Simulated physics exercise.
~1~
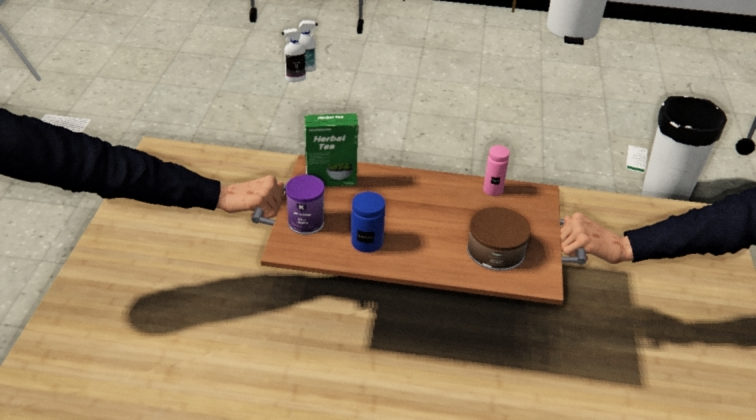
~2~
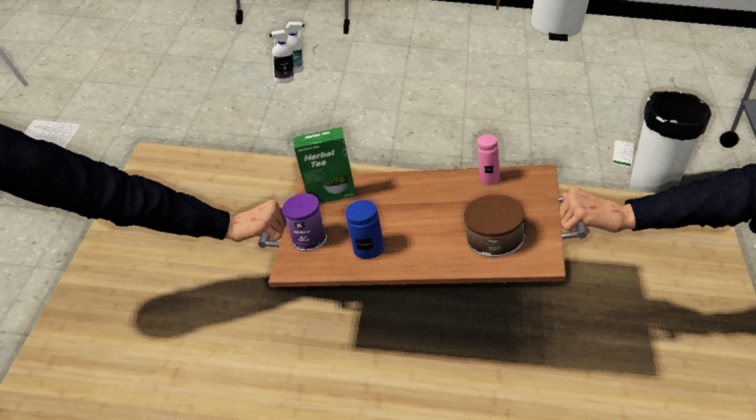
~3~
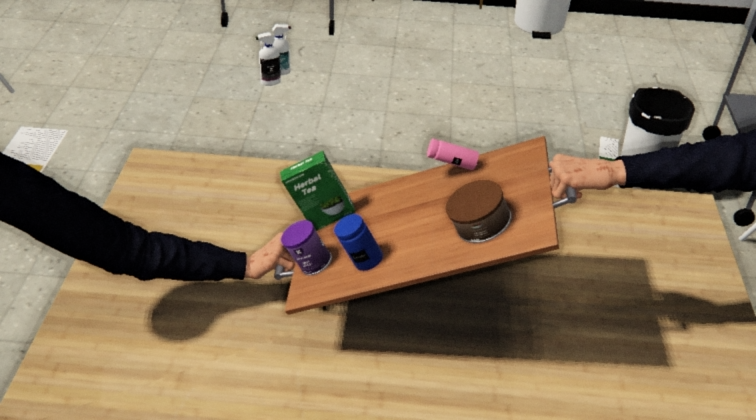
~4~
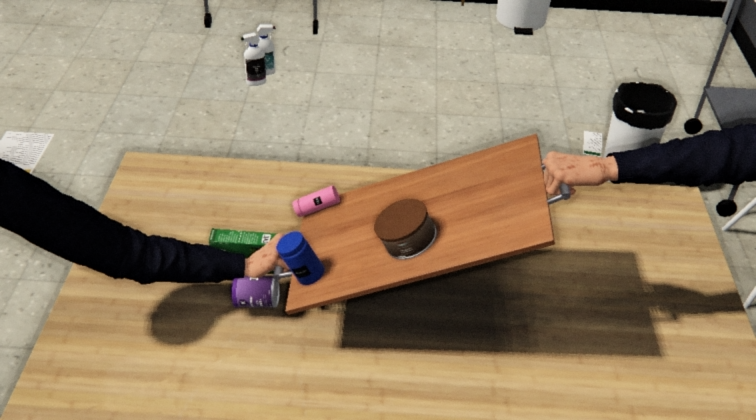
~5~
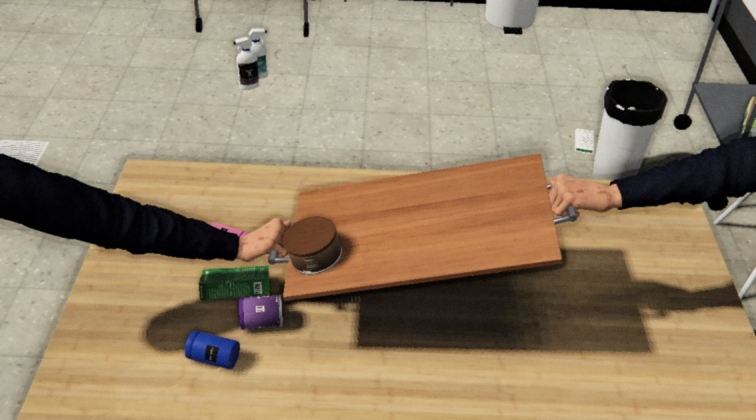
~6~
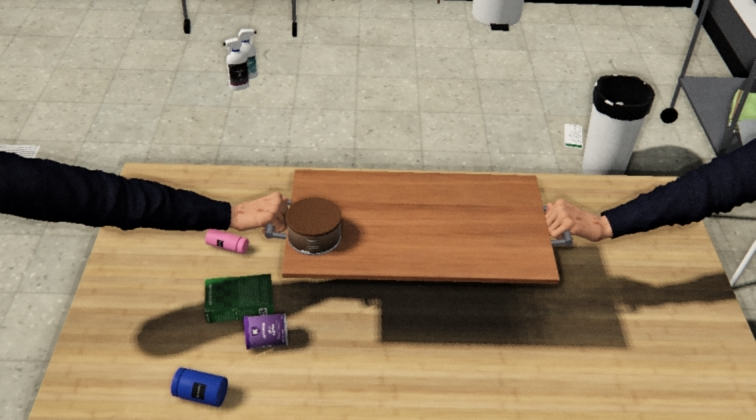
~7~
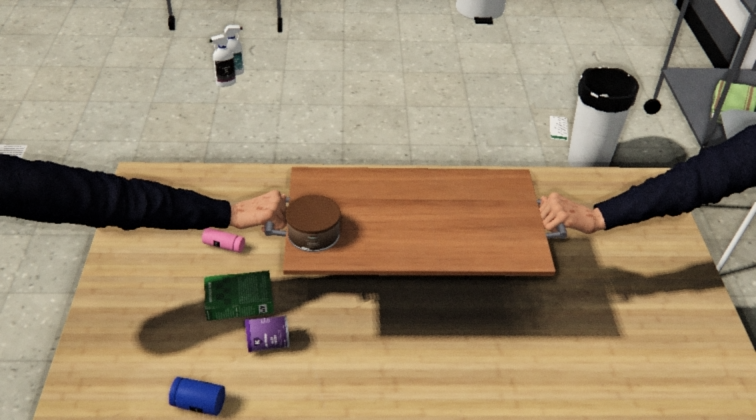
Wooden tray tipping left in two hands, spilling four containers onto the table, then levelling with only the brown tub aboard.
